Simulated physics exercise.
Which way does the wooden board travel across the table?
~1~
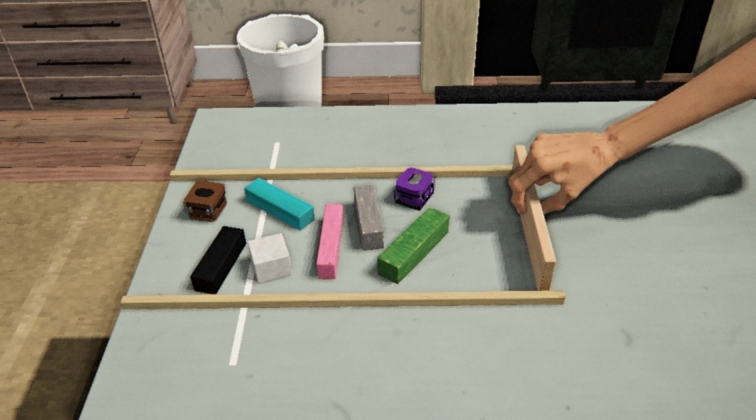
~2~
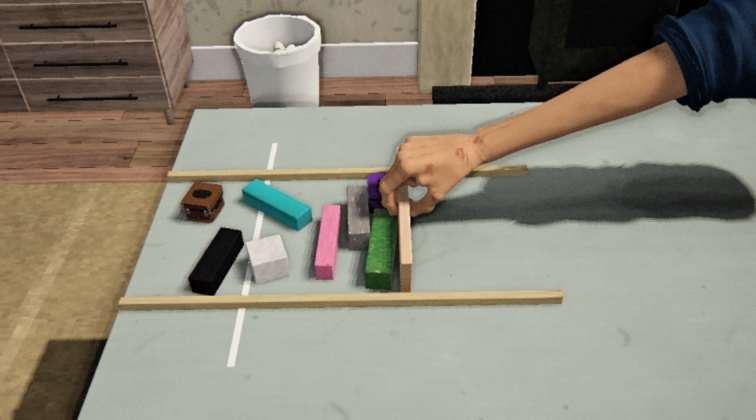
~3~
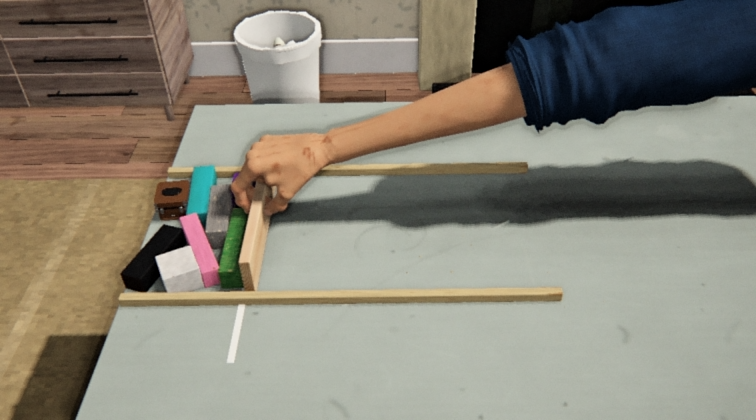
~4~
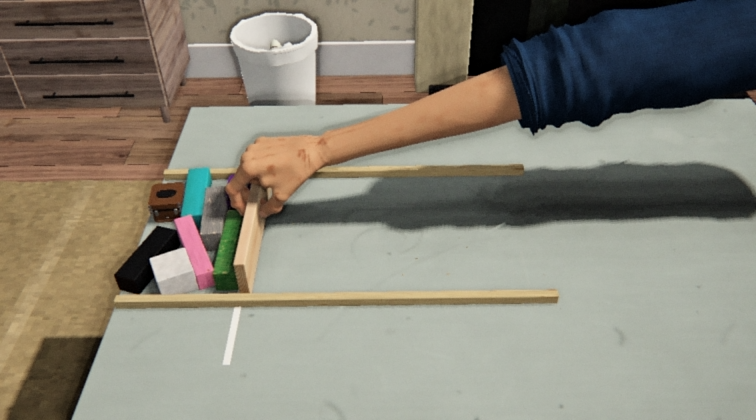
The board moves to the left, pushed by the hand towards the table's left edge.
